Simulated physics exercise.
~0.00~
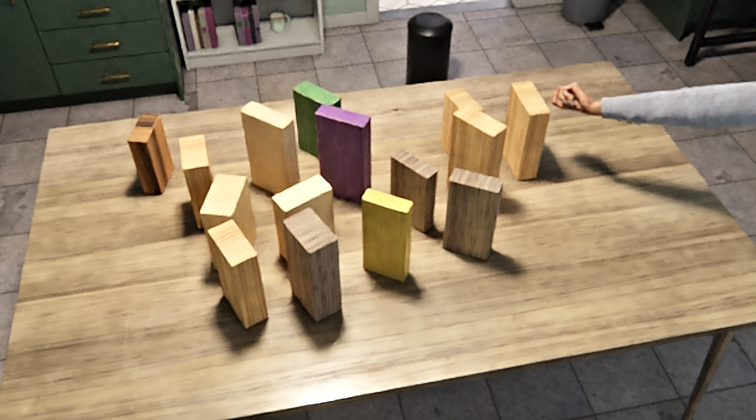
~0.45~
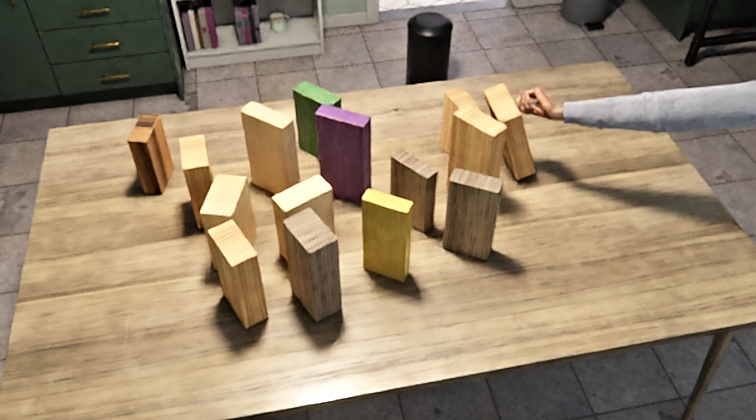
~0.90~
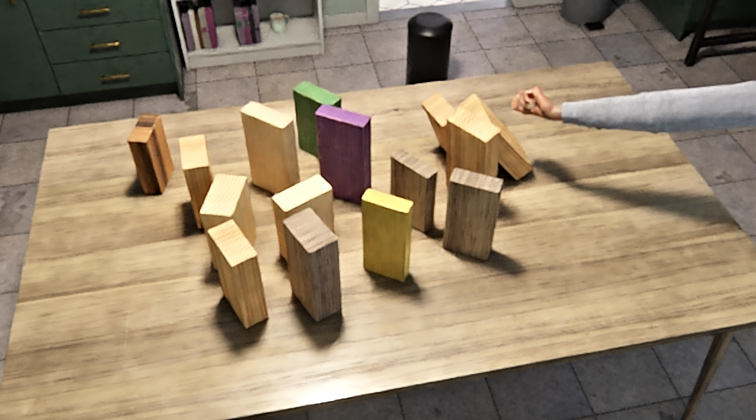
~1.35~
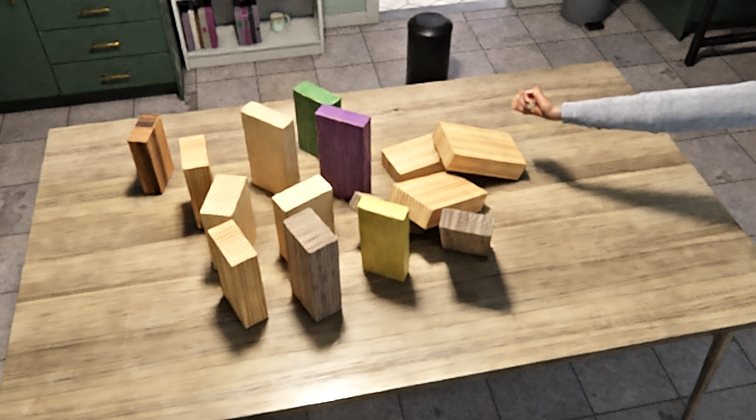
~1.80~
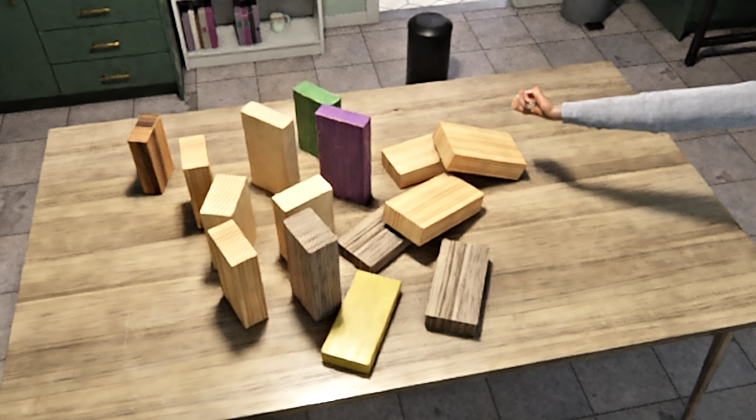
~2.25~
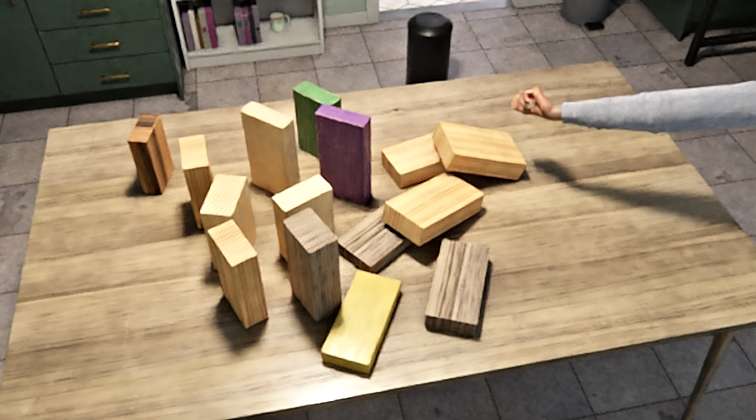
On a wooden table in a room with green cabinets, a hand tips the rightmost of many upright blocks leftward, and nearby blocks topple in turn, the yellow one falling toward the front, while the purple, green and remaining blocks on the left stay standing.
